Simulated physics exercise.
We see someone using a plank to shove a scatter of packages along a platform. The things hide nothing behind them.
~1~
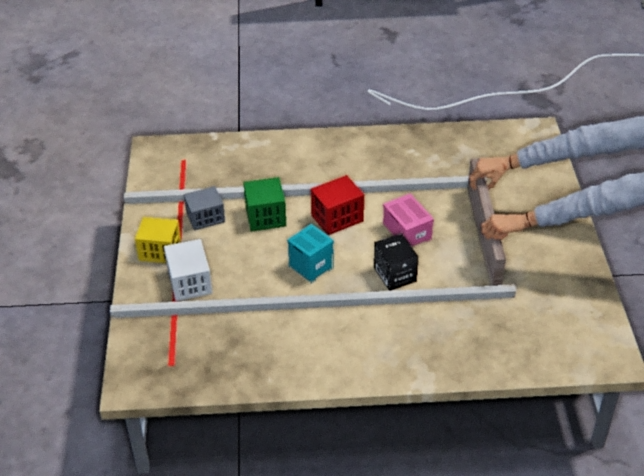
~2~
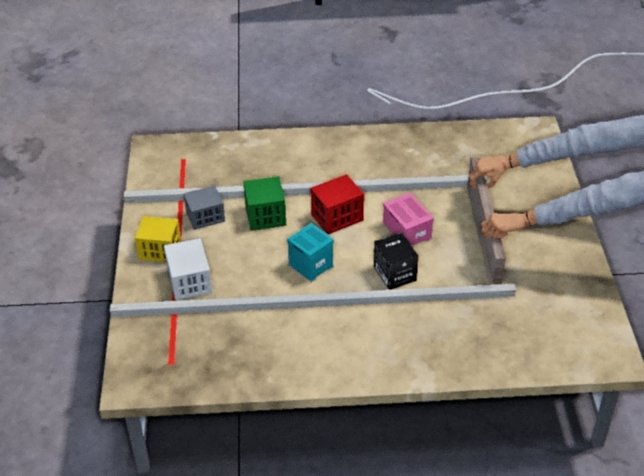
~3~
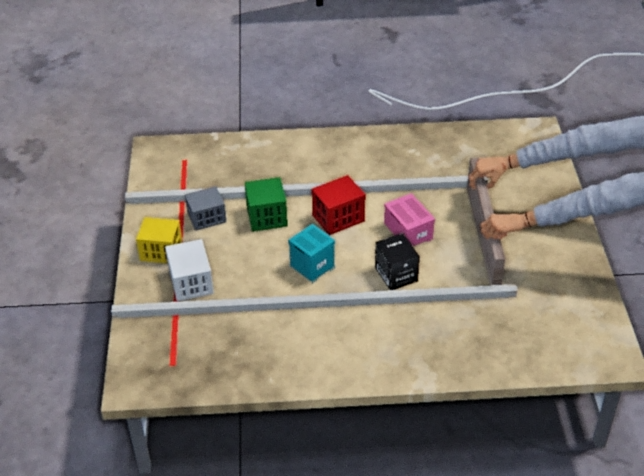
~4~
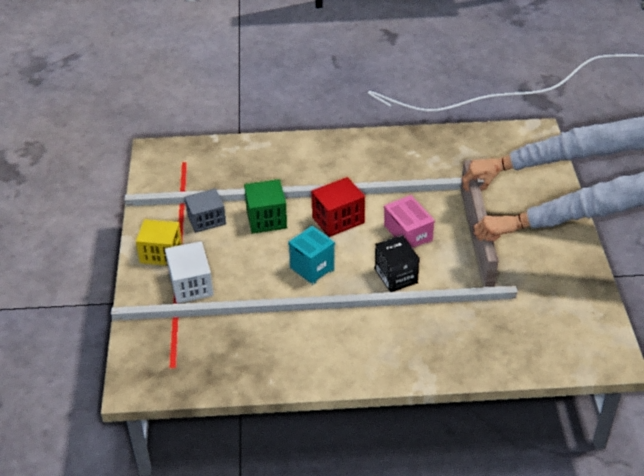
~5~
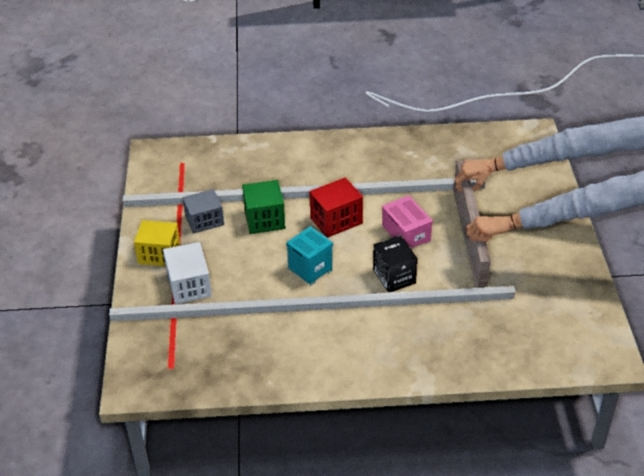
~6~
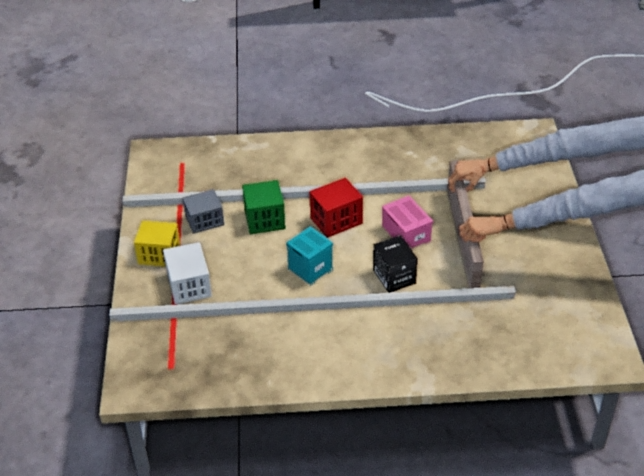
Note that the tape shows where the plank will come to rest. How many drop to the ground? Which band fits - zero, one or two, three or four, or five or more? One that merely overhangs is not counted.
The band that fits is three or four.
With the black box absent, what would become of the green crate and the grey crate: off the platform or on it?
Here's the picture: The green crate is gone, and the grey crate is gone.
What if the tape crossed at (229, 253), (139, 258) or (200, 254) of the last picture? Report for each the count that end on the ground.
Down on the ground: 1, 6 and 2.
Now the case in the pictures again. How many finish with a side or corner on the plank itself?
It's 2 of them.
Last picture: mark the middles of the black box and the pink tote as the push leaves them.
Same order as the question: First (158, 274), second (161, 234).
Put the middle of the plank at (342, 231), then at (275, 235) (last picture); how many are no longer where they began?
Tally: First 5; then 6.
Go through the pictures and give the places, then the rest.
In the first frame, yellow crate (158, 240); white crate (188, 270); grey crate (205, 208); plank (485, 222); tape (178, 252).
In the second frame, white crate (188, 269); red crate (337, 204).
In the third frame, grey crate (206, 208); pink tote (409, 222).
In the fourth frame, yellow crate (159, 243); green crate (266, 206).
In the fifth frame, white crate (188, 273); turquoise tote (310, 256).
In the sixth frame, yellow crate (157, 244); white crate (188, 273); grey crate (204, 211); plank (464, 224); tape (177, 255).
Early on, none off yet; yellow crate at rest near (157, 244); white crate at rest near (188, 273); grey crate at rest near (204, 211).
A while later, none off yet; yellow crate at rest near (157, 244); white crate at rest near (188, 273); grey crate travelled well along near (149, 208).
Finally, the number that fall off is three or four; lost, green crate, grey crate and white crate.
